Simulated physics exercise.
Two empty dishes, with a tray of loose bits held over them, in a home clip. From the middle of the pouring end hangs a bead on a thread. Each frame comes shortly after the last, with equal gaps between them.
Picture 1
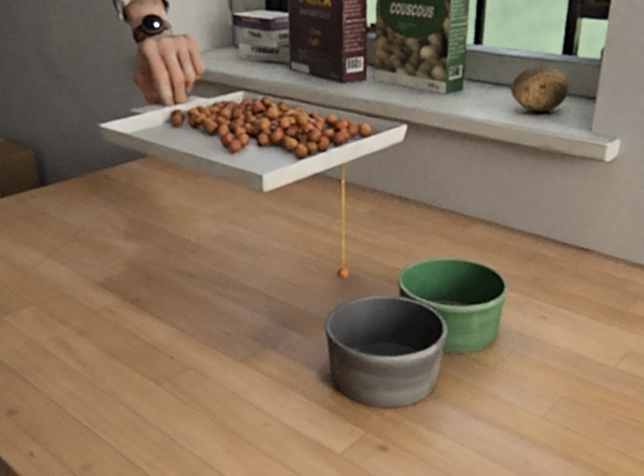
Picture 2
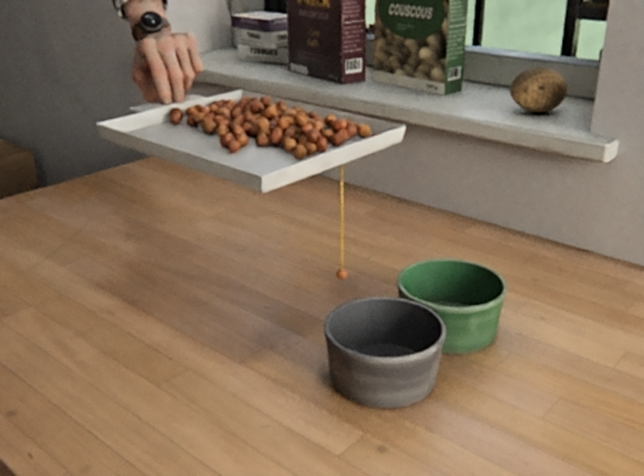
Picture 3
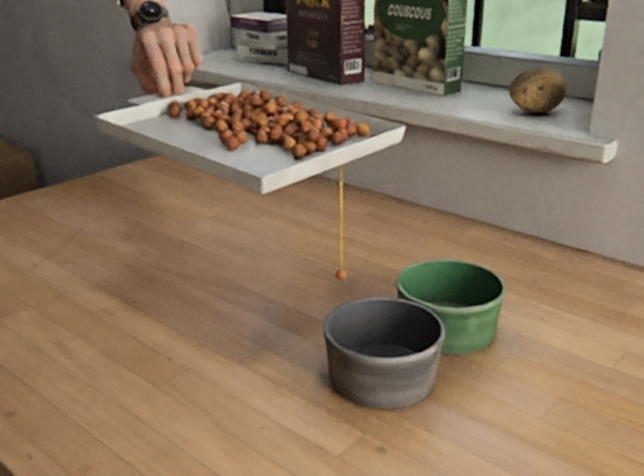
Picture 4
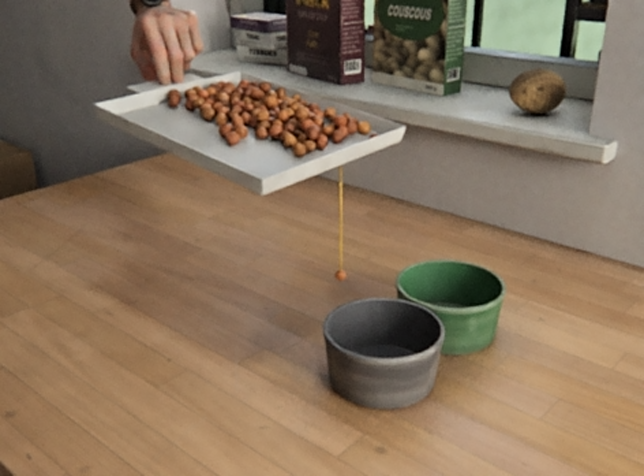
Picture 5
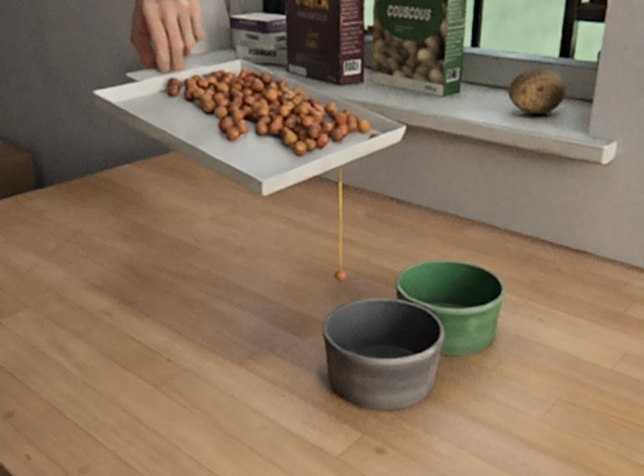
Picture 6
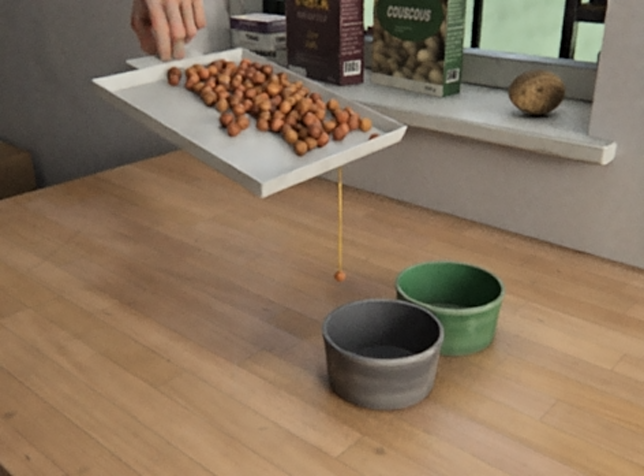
On a wooden table, a hand slowly tilts a tray of hazelnuts above two empty dishes.
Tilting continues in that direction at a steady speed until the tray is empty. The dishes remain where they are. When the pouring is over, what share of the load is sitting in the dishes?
The dishes hold more than half of it.
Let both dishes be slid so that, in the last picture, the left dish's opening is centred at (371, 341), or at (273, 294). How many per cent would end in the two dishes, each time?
Close to 80 in a hundred, then close to 0 in a hundred.
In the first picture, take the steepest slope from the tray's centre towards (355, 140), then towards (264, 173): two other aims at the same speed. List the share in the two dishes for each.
It comes to about 0 per cent the first time and about 0 per cent the second.
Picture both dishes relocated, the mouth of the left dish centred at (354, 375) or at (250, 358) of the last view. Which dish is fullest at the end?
The first try favours the rightmost one, and the second try favours the rightmost one.
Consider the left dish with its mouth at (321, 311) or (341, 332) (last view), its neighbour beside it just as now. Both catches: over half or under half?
The first try: The smaller part. The second: Most of it.
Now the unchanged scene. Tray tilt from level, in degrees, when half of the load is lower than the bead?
About 110 degrees.
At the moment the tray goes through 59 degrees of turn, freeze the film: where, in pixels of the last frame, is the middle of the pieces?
Mark it at roughly (328, 117) in the final frame.
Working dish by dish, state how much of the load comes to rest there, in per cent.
Left dish near 40 in a hundred; right dish near 30.
Shortly afterwards, tray tipped steeply; all but a few on the tray; only a few in the left dish; only a few in the right dish; only a few in the air.
Next, tray tipped right over; the bulk on the tray; a little in the left dish; only a few in the right dish; only a few outside both; a little in the air.
Some moments later, tray tipped past a quarter turn; near a third in the left dish; near a quarter in the right dish; near a third outside both.
In the end, tray tipped past a quarter turn; near a third in the left dish; near a quarter in the right dish; near a third outside both.
